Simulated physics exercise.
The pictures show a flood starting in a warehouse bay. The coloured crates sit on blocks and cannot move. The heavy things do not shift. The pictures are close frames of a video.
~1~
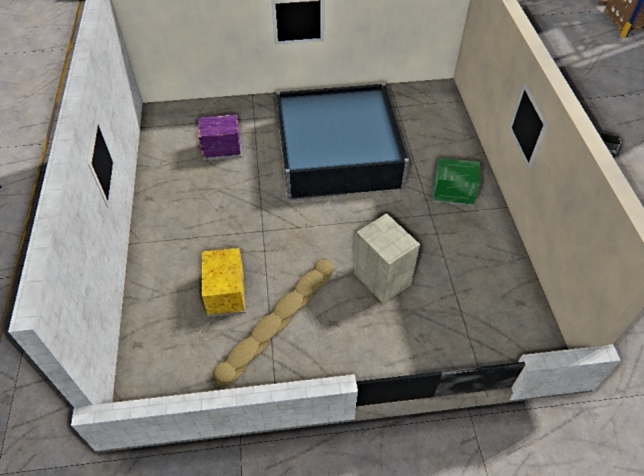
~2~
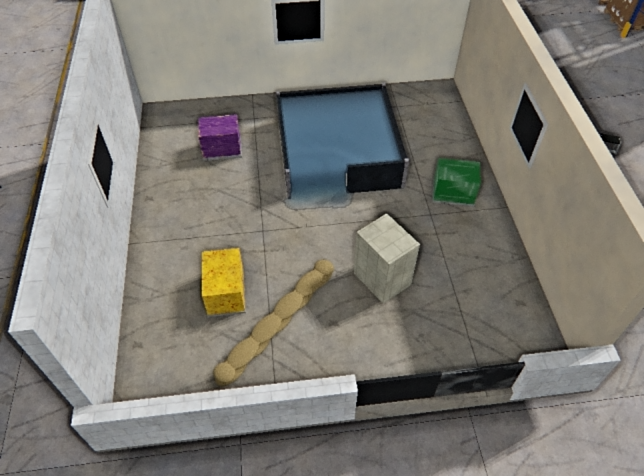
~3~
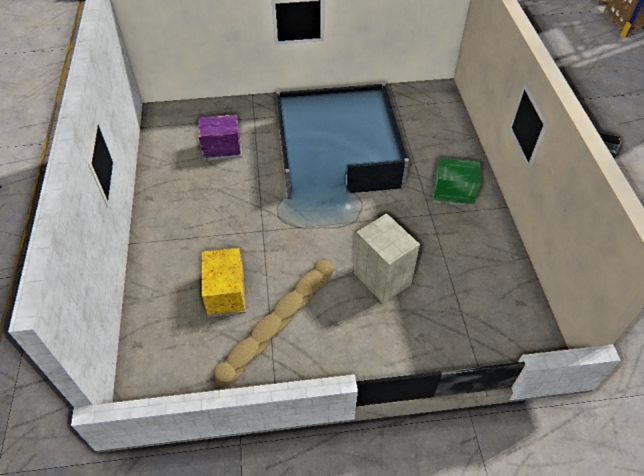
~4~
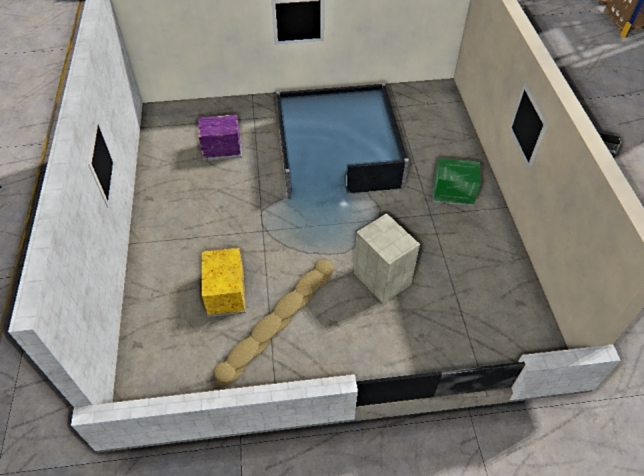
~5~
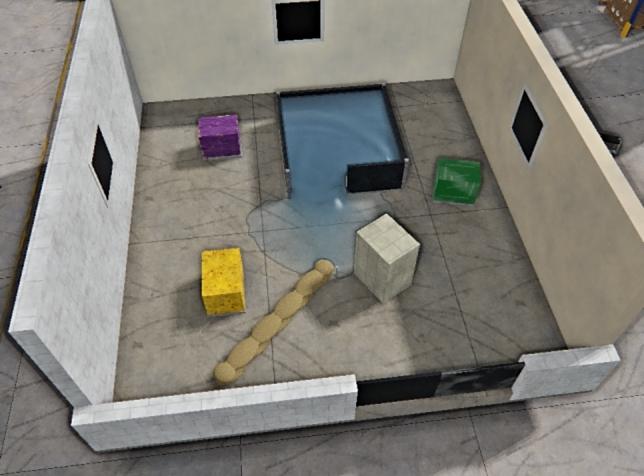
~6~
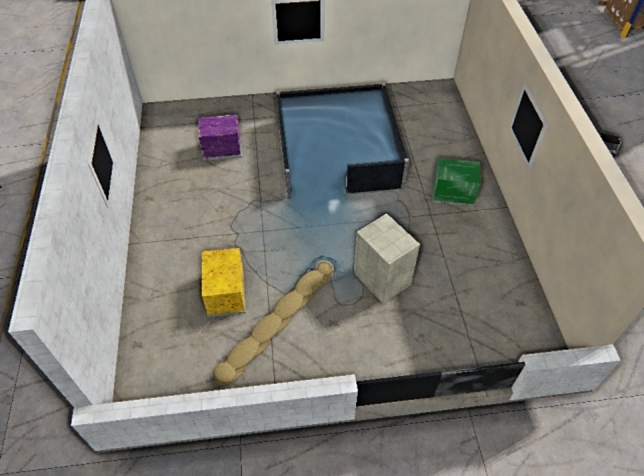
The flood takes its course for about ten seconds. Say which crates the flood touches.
In the end: The purple crate is wetted; the yellow crate is wetted; the green crate is wetted.
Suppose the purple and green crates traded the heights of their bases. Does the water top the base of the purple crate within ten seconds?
In short: Purple is topped.
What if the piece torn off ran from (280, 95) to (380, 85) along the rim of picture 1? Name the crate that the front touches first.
The purple crate.
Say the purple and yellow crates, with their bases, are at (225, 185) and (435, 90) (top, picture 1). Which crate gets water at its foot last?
The yellow one.
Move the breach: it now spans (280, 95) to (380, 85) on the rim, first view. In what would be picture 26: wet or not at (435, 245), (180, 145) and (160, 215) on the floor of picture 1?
One after the other: Dry, awash, flooded.
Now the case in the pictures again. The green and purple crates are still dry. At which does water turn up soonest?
That is the green crate.
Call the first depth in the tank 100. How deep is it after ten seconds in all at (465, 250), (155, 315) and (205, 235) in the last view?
In turn 8, 8 and 10 in a hundred.
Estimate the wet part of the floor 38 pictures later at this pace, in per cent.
Close to 70 %.
A moment on, water covers 20 % of the floor; the purple crate not reached, the yellow crate water round its plinth, the green crate not reached.
Next, water covers 35 % of the floor; the purple crate not reached, the yellow crate water round its plinth, the green crate water round its plinth.
Then, water covers 50 % of the floor; the purple crate not reached, the yellow crate water round its plinth, the green crate water round its plinth.
Later, water covers 70 % of the floor; the purple crate water round its plinth, the yellow crate water round its plinth, the green crate water round its plinth.
In the end, water covers 95 % of the floor; the purple crate was topped, the yellow crate was topped, the green crate was topped.
